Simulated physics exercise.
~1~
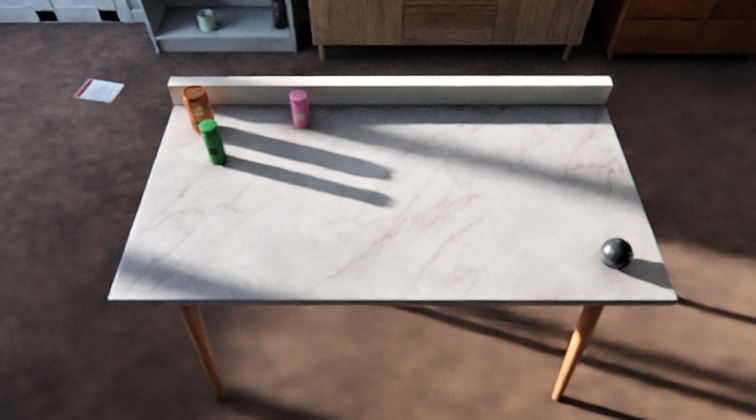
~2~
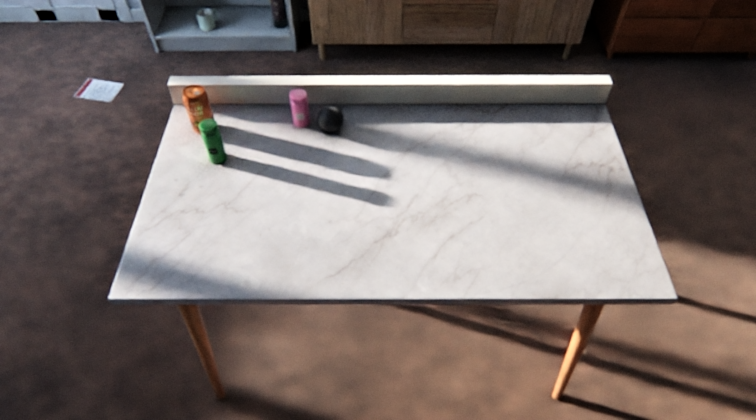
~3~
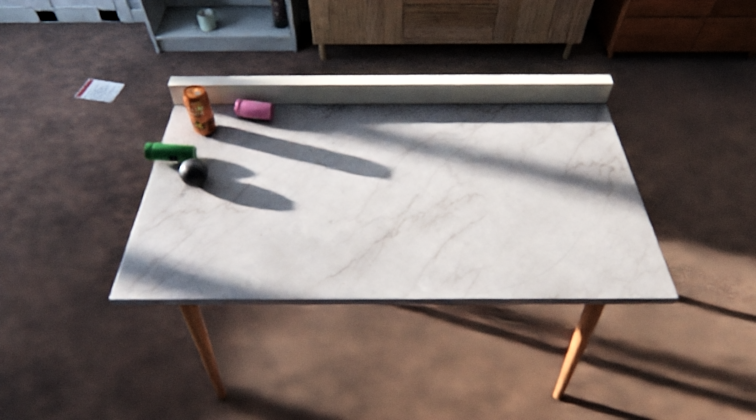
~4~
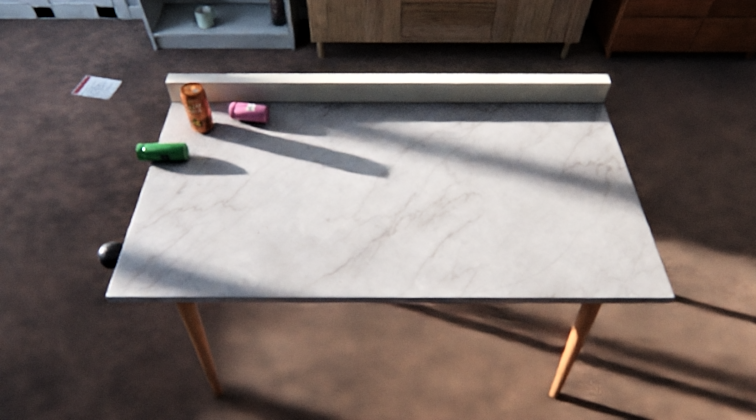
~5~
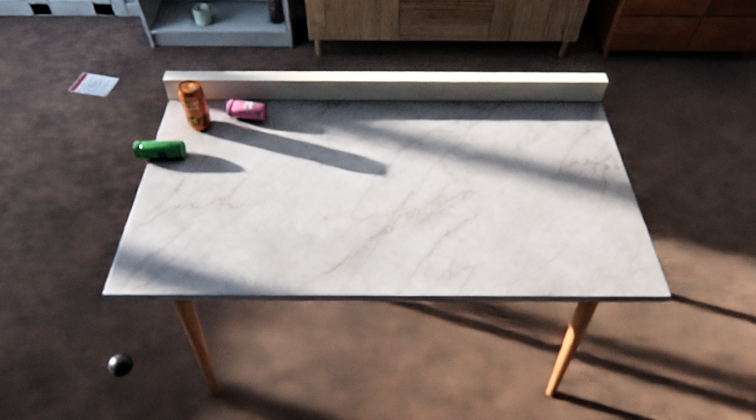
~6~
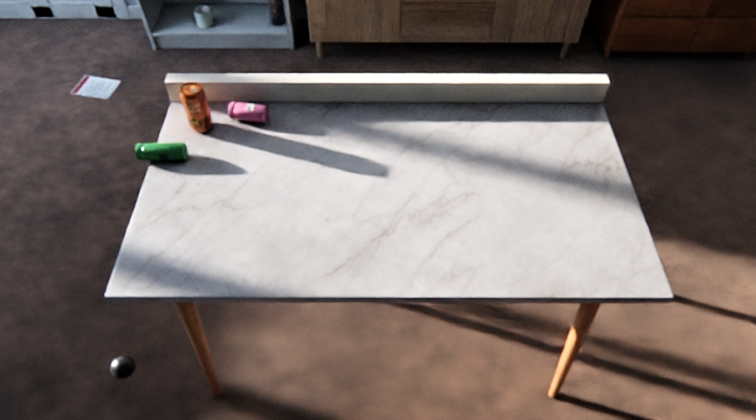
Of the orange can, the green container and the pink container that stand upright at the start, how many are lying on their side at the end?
Two of them, the green container and the pink container, are lying on their side at the end.
